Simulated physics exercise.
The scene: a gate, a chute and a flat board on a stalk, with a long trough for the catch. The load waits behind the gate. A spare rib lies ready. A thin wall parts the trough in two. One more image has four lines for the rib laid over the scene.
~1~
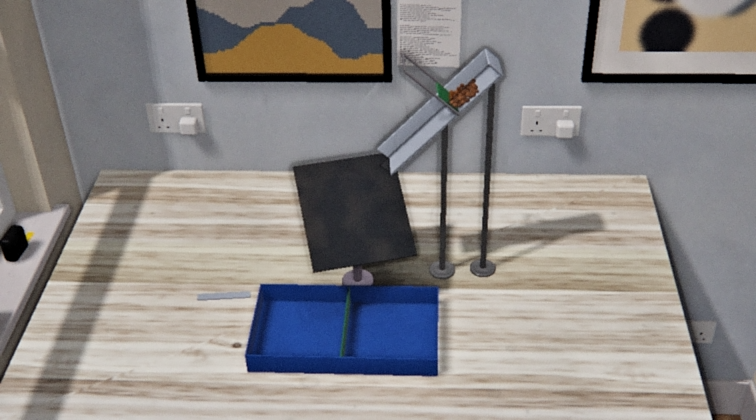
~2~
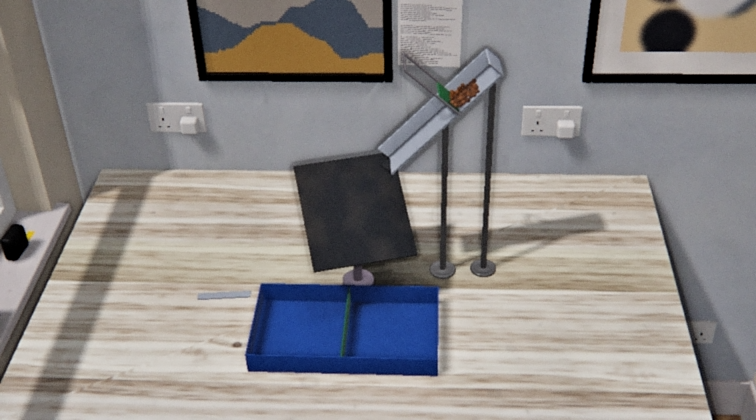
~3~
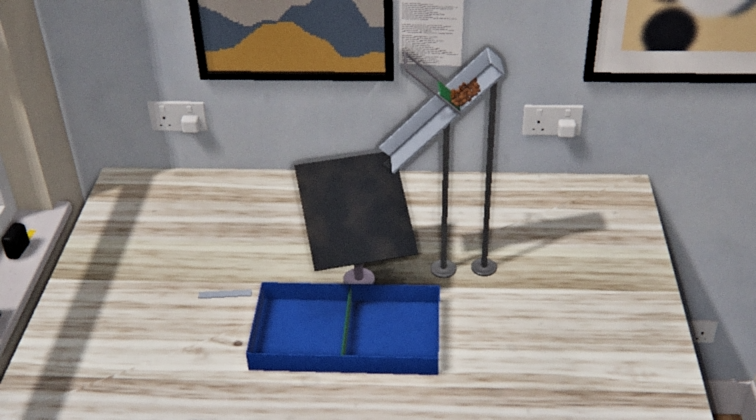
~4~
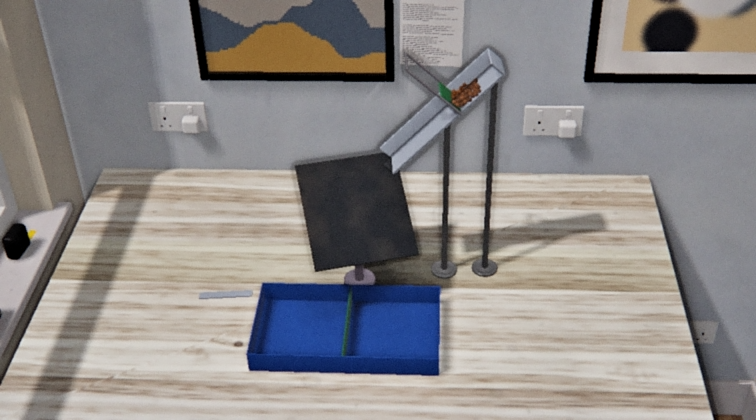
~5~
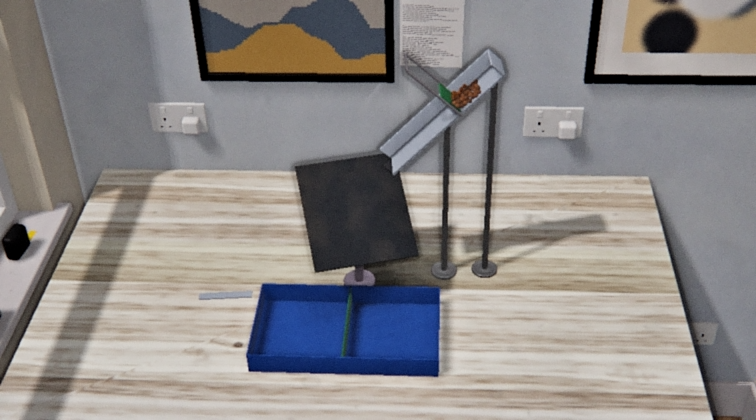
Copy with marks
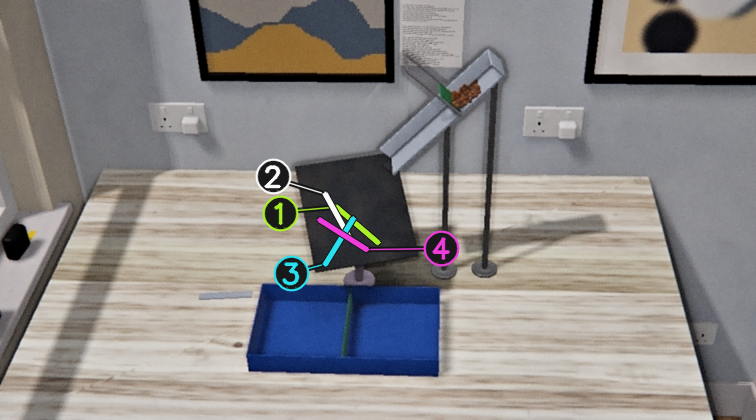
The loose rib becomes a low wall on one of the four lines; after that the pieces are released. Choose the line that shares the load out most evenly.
Go for 3.
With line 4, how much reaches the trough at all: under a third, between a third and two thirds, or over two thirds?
It is over two thirds.
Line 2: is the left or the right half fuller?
The right half.
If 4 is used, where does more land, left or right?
The right half.
On the marked copy, line 1 from (336, 207) to (378, 242); line 2 from (325, 194) to (351, 240); line 3 from (353, 218) to (325, 264); line 4 from (319, 219) to (366, 249).
Choosing 1, of what is caught, close to a quarter in the left half, the bulk in the right.
Choosing 2, of what is caught, only a few in the left half, all but a few in the right.
Choosing 3, of what is caught, close to two thirds in the left half, close to a third in the right.
Choosing 4, of what is caught, a small share in the left half, the bulk in the right.
